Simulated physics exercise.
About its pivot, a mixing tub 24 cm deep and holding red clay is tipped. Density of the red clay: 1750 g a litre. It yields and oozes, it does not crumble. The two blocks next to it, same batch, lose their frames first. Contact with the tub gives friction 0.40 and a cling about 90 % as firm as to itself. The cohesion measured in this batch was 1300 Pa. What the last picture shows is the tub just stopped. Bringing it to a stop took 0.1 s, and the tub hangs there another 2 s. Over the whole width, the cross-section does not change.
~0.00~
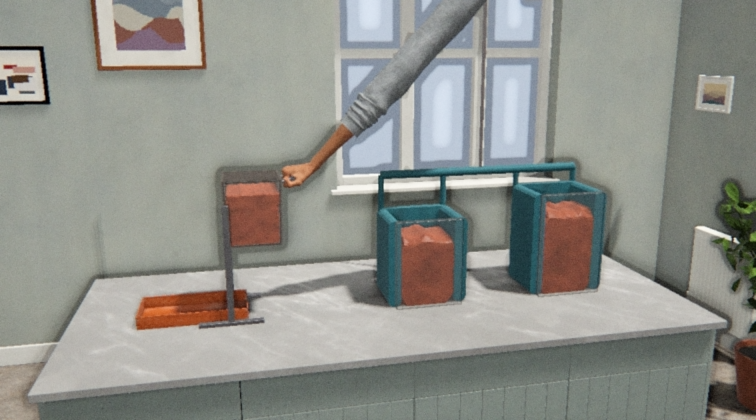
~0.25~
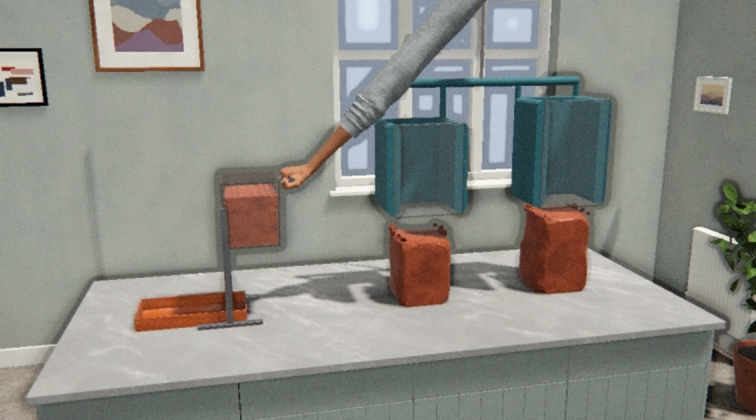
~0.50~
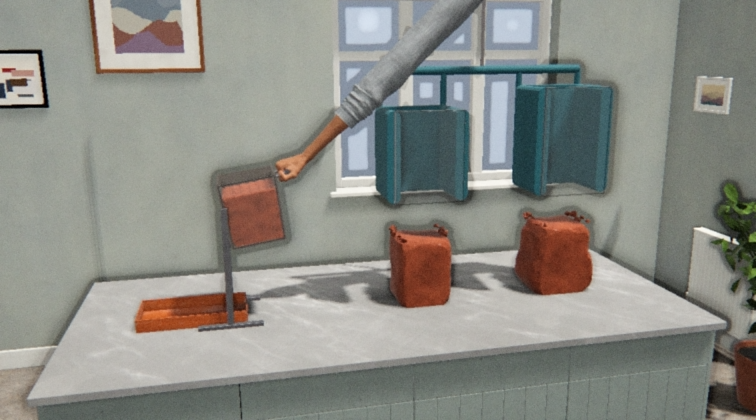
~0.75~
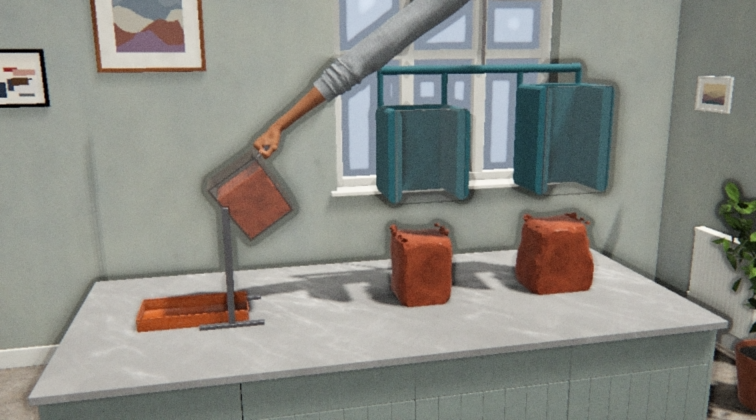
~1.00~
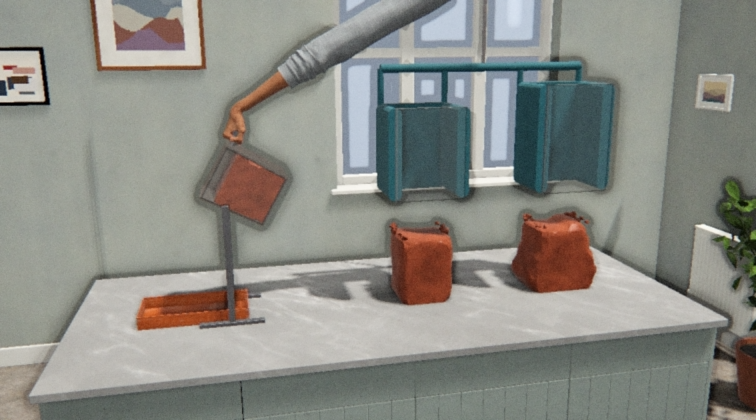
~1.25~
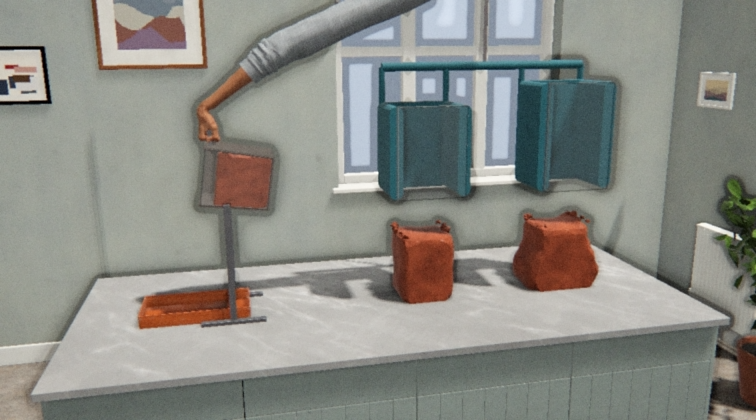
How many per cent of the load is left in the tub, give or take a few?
I would say close to 100 percent.
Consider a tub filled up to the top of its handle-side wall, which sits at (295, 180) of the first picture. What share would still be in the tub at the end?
The tub would keep roughly 100 percent.
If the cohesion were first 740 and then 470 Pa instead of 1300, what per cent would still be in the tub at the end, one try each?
In order: Around 100 % and around 100 %.
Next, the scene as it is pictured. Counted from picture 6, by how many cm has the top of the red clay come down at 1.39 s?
I reckon it's close to 0 cm.
After 1.39 s, the tub is at 81 degrees and holds 100 %.
After 1.56 s, the tub is at 81 degrees and holds 100 %.
After 1.73 s, the tub is at 81 degrees and holds 100 %.
After 1.90 s, the tub is at 81 degrees and holds 100 %.
After 3.25 s, at the end, the tub is at 81 degrees and holds 100 %.
